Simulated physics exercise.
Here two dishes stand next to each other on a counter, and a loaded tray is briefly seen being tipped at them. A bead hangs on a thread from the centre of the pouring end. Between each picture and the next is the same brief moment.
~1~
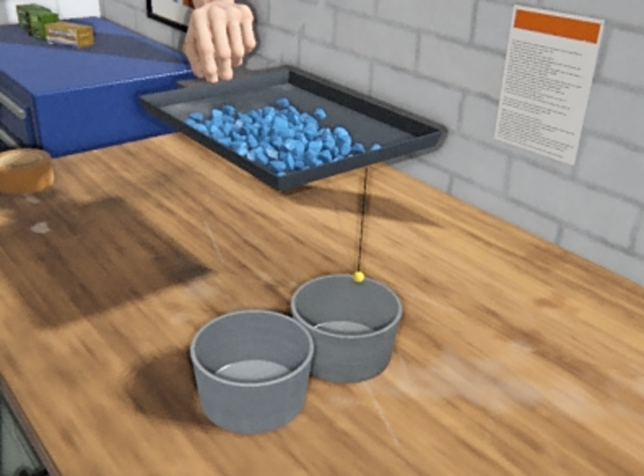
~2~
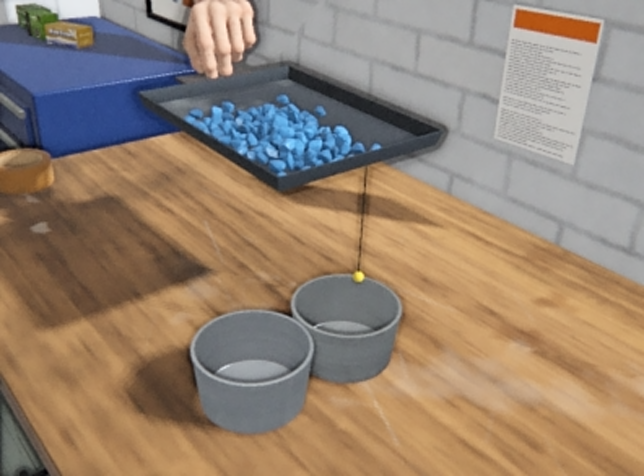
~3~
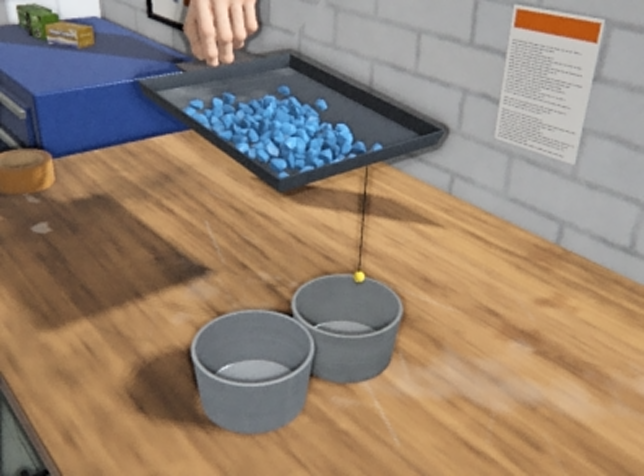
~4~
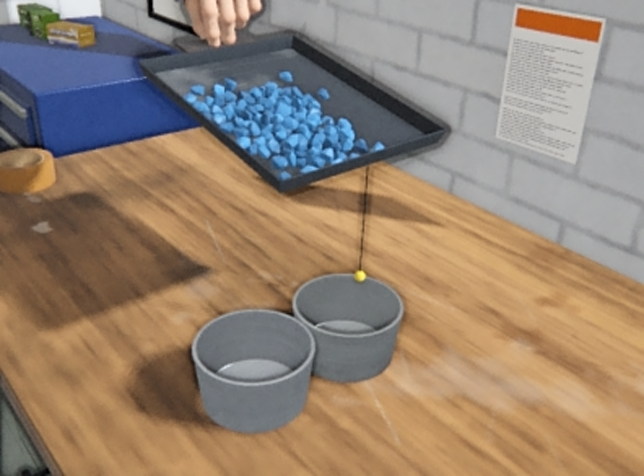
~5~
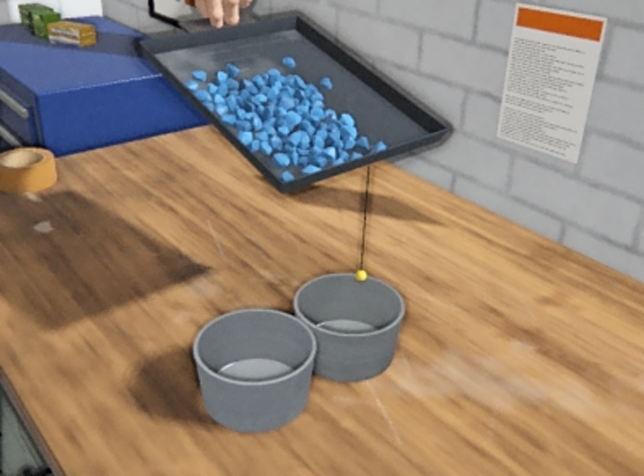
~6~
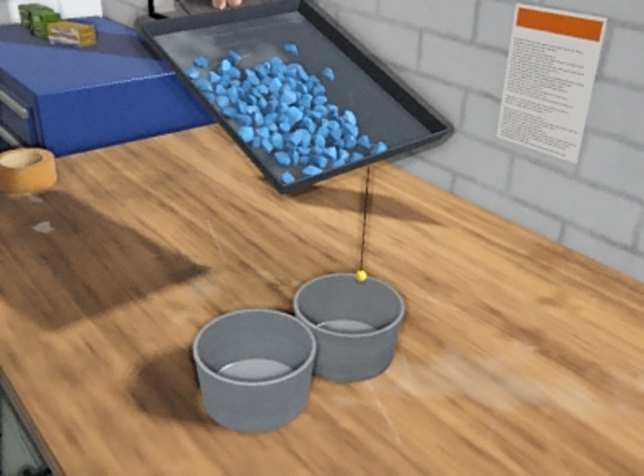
To begin with, a hand is at the far edge of a dark tray of blue stones, held level above two grey dishes on a wooden table, with a yellow bead hanging on a thread. The tray's far side then rises steadily, tilting it toward its near left corner, while the dishes stay still.
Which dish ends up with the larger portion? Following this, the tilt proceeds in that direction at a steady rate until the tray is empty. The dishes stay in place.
Greater load: Right.
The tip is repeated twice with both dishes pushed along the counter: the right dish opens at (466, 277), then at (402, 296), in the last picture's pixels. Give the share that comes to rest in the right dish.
Trial 1: 0 percent; trial 2: 20 percent.
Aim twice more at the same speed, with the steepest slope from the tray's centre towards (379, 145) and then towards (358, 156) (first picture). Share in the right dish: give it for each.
0 per cent, then 20 per cent.
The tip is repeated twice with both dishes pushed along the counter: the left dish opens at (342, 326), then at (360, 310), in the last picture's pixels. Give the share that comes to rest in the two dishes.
You'd see around 80 per cent and then around 50 per cent.
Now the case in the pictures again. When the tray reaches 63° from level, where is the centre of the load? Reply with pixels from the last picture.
Around (327, 139).
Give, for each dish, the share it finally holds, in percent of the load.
Looks like close to 10 % lands in the left dish and close to 30 % in the right one.
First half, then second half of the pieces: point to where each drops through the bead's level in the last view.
I'd place the first part at (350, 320) and the rest at (360, 310).
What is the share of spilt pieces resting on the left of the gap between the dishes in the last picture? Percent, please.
Estimate: About 10 in every hundred.
Just after the last frame, tray tipped steeply; almost all on the tray; just a few in the air.
A moment on, tray tipped past a quarter turn; roughly a quarter on the tray; about a tenth in the left dish; roughly a quarter in the right dish; roughly a third outside both; roughly a quarter in the air.
Further on, tray tipped past a quarter turn; about a tenth in the left dish; roughly a third in the right dish; roughly half outside both.
When it is over, tray tipped past a quarter turn; about a tenth in the left dish; roughly a third in the right dish; roughly half outside both.
